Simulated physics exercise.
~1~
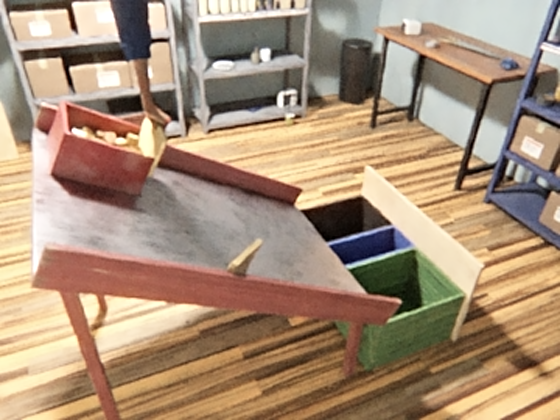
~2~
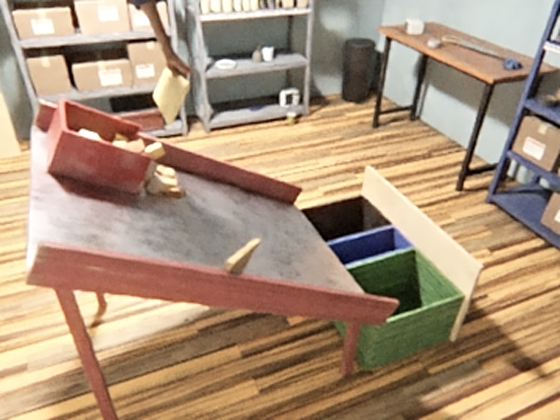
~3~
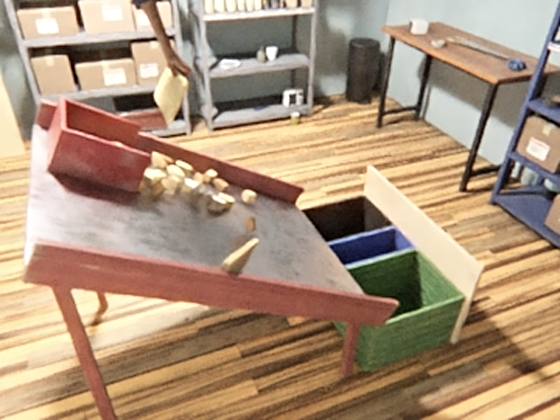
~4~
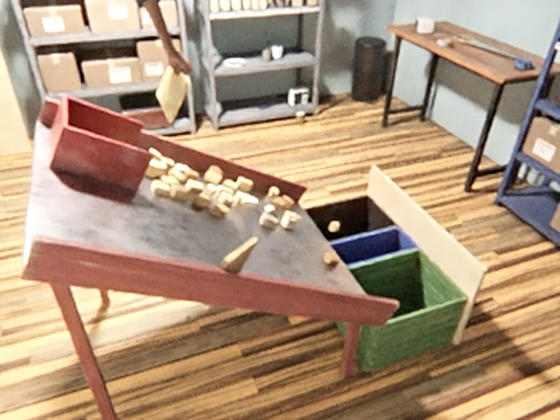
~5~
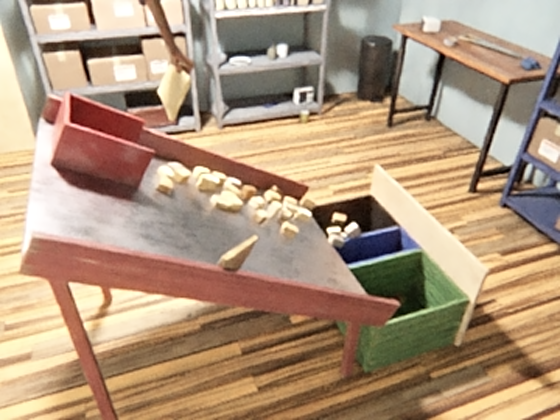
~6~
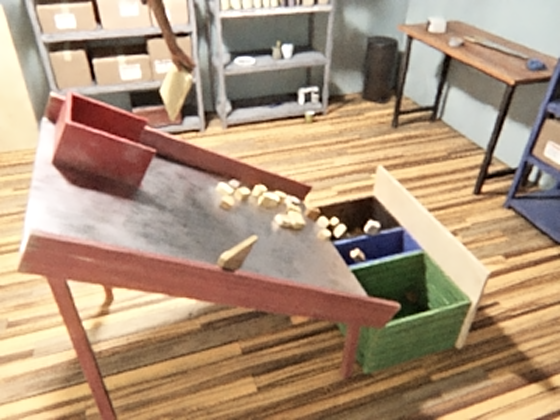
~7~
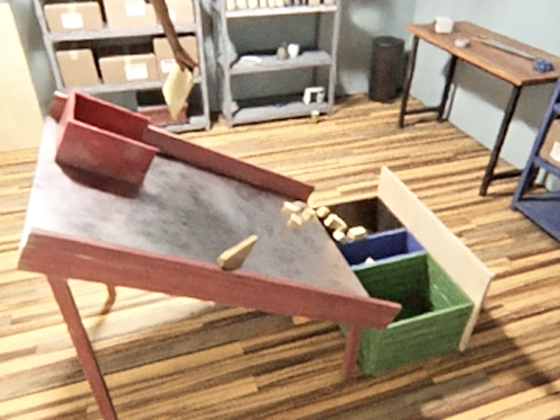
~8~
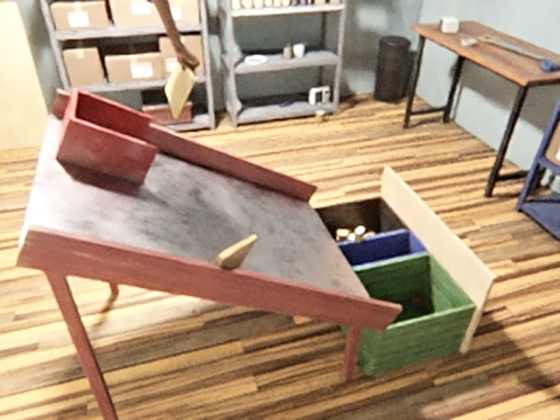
At the start, a hand grips a pale panel at the mouth of a red pen full of wooden blocks, atop a sloping table in a storeroom. The hand lifts the panel clear, and the first blocks spill out. The rest follow, spreading down the slope past an angled board and emptying the pen. The leading blocks drop off the lower edge toward the black, blue and green tubs, and the stragglers slide after them. Finally the slope is bare, with blocks visible in the black tub farthest back, which takes the most.
